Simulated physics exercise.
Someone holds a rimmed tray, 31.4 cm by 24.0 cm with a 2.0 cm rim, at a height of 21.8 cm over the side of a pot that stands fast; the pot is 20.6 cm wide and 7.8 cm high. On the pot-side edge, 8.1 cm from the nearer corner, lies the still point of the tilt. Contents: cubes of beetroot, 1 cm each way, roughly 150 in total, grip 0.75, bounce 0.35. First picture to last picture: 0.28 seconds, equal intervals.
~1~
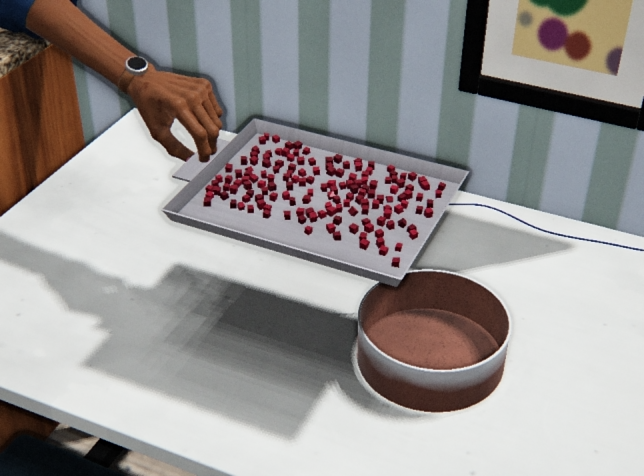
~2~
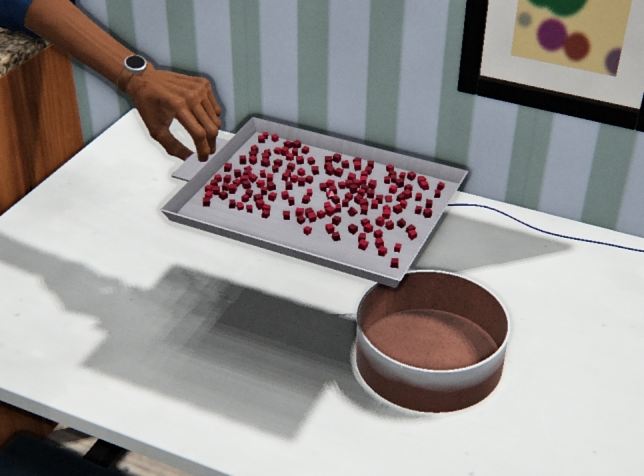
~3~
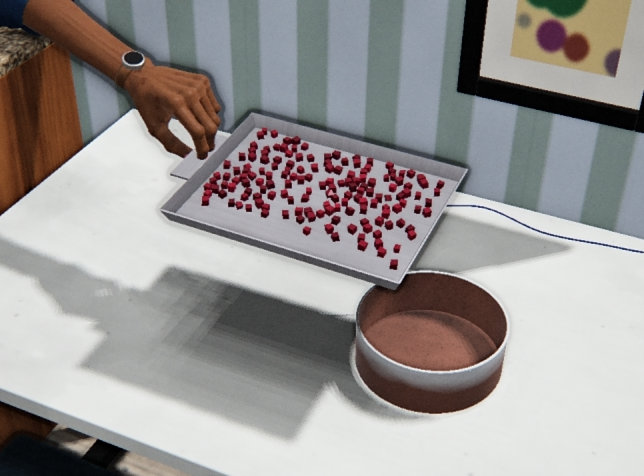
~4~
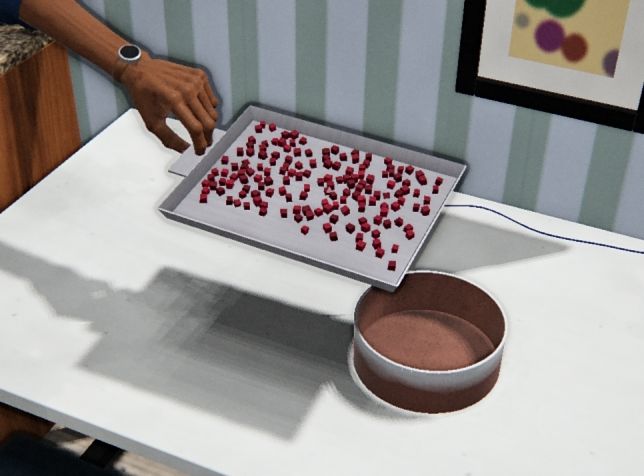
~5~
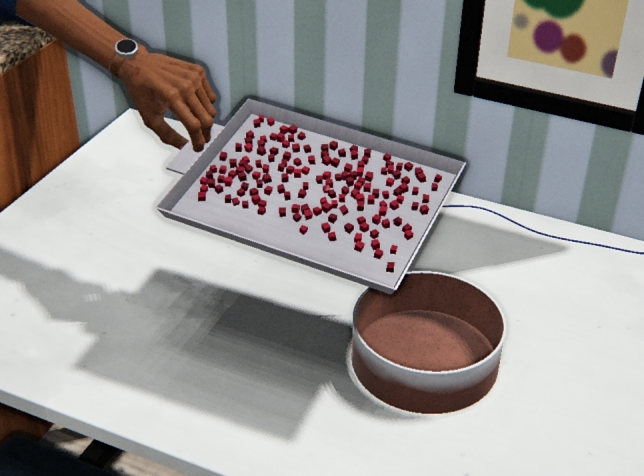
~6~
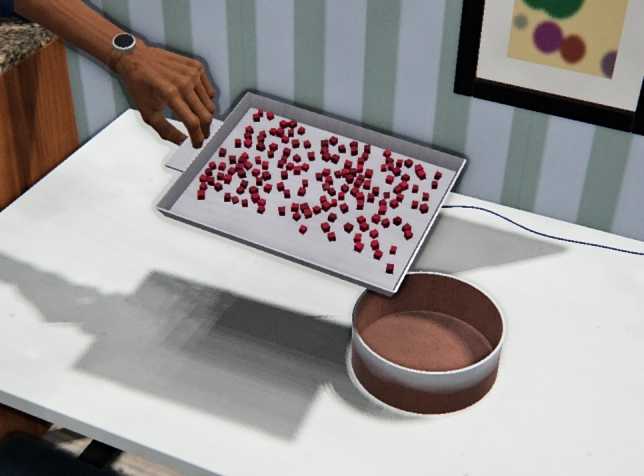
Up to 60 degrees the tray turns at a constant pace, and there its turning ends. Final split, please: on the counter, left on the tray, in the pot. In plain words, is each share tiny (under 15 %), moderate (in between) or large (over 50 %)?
Counter: Moderate; tray: Large; pot: Tiny.
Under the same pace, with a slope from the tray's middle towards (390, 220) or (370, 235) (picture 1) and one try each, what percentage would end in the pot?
The share comes to about 20 in a hundred, then about 5 in a hundred.
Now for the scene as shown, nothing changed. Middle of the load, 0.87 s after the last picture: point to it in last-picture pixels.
The middle of the load should be at about (335, 269) by then.
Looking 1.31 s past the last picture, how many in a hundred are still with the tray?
Something like 60 percent, roughly.
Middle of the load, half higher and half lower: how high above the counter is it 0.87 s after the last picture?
Height: Around 22 cm.
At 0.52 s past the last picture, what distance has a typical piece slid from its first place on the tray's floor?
By then it sits near 1 cm from where it began.
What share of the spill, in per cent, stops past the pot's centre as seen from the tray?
I'd put it at close to 40 per cent.
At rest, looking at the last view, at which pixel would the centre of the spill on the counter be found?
The spill is centred close to (360, 453).
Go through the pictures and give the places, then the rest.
Tray tilt 0 degrees, front corners at (170, 208) and (397, 273); middle of the pieces at (324, 188); pot at (434, 317), in the first picture.
Tray tilt 1 degrees, front corners at (169, 208) and (396, 275); middle of the pieces at (323, 187), in the second picture.
Tray tilt 2 degrees, front corners at (168, 208) and (395, 277); middle of the pieces at (323, 186), in the third picture.
Tray tilt 5 degrees, front corners at (166, 206) and (393, 280), lowest corner right front; middle of the pieces at (321, 182), in the fourth picture.
Tray tilt 8 degrees, front corners at (164, 206) and (392, 283), lowest corner right front; middle of the pieces at (319, 180), in the fifth picture.
Tray tilt 10 degrees, front corners at (164, 205) and (391, 286), lowest corner right front; middle of the pieces at (319, 177); pot at (428, 320), in the sixth picture.
Then, 0.52 s after the last picture, tilt 34 degrees; the tray holds 100 %, the pot 0 %.
Then, 0.87 s after the last picture, tilt 50 degrees; the tray holds 90 %, the pot 0 %.
Then, 1.31 s after the last picture, tilt 60 degrees; the tray holds 60 %, the pot 0 %.
In the end, counter 40 %, tray 60 %, pot 0 %.
